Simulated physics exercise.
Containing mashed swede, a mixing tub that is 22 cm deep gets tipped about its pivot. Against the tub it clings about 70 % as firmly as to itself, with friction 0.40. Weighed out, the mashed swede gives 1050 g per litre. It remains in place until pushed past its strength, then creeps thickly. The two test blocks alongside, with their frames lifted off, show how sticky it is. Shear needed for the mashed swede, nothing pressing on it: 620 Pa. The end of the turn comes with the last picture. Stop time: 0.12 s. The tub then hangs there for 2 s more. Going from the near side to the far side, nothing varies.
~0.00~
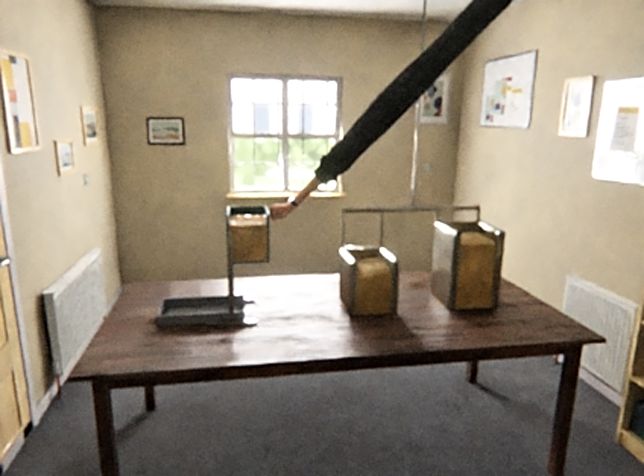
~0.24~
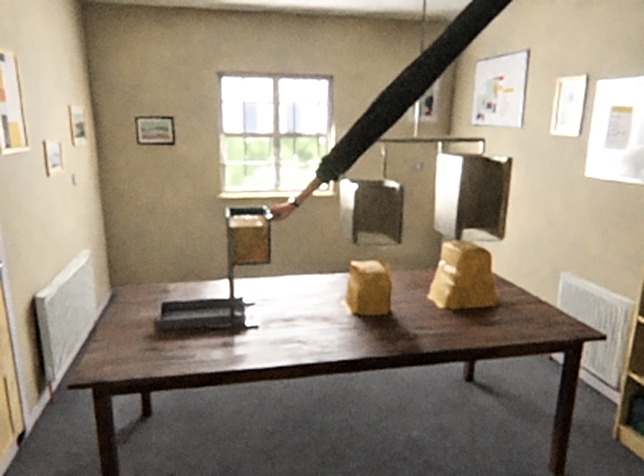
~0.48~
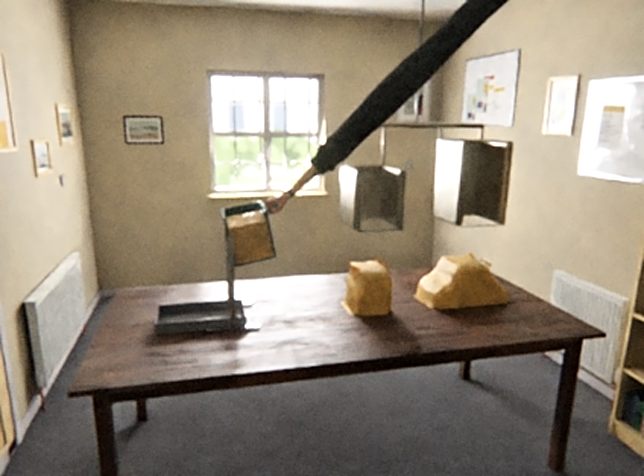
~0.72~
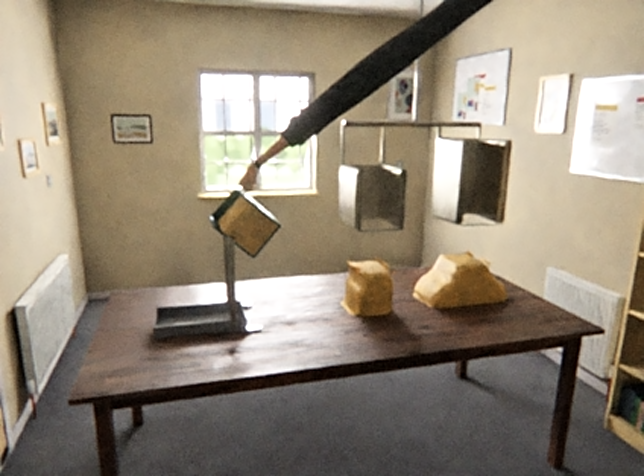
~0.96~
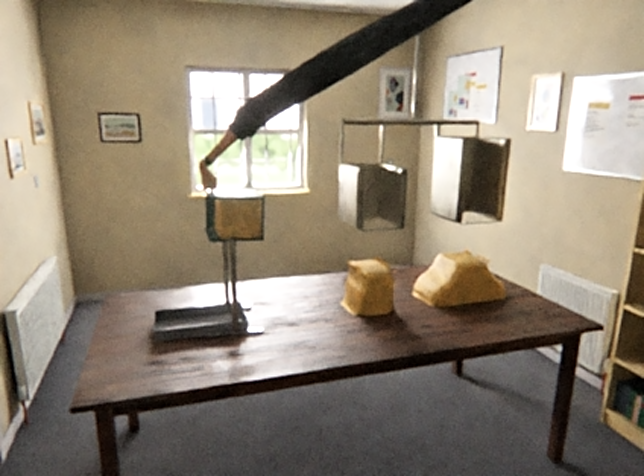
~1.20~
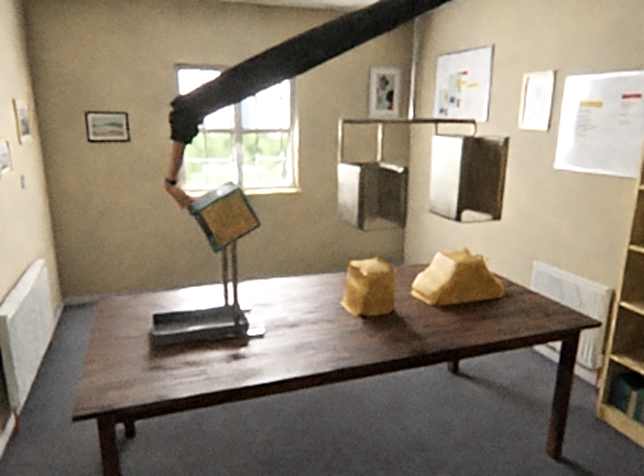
We see two metal casings lift off orange-yellow blocks of mash on a wooden table, the taller right one slumping into a broad mound, while a dark-sleeved arm turns a small tub of mash leftward past upside down on its stand.
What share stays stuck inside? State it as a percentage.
0 %.
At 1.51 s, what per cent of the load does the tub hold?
About 70 %.
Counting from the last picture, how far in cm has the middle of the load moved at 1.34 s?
It has gone close to 3 cm.
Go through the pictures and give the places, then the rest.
The first picture shows handle-side rim at (267, 215), tilt 0 degrees; highest point of the mashed swede at (230, 225); test blocks 23 cm, 36 cm high (left to right).
The second picture shows handle-side rim at (268, 216), tilt 0 degrees; highest point of the mashed swede at (231, 226); test blocks 22 cm, 30 cm high (left to right).
The third picture shows handle-side rim at (265, 210), tilt 11 degrees; highest point of the mashed swede at (263, 220); test blocks 22 cm, 22 cm high (left to right).
The fourth picture shows handle-side rim at (241, 195), tilt 49 degrees; highest point of the mashed swede at (250, 203); test blocks 22 cm, 22 cm high (left to right).
The fifth picture shows handle-side rim at (210, 199), tilt 88 degrees; highest point of the mashed swede at (226, 200); test blocks 22 cm, 22 cm high (left to right).
The sixth picture shows handle-side rim at (192, 216), tilt 118 degrees; highest point of the mashed swede at (235, 192); test blocks 22 cm, 22 cm high (left to right).
By 1.34 s, the tub is at 118 degrees and holds 100 %.
By 1.51 s, the tub is at 118 degrees and holds 71 %.
By 1.68 s, the tub is at 118 degrees and holds 14 %.
By 1.85 s, the tub is at 118 degrees and holds 0 %.
By 3.20 s, at the end, the tub is at 118 degrees and holds 0 %.
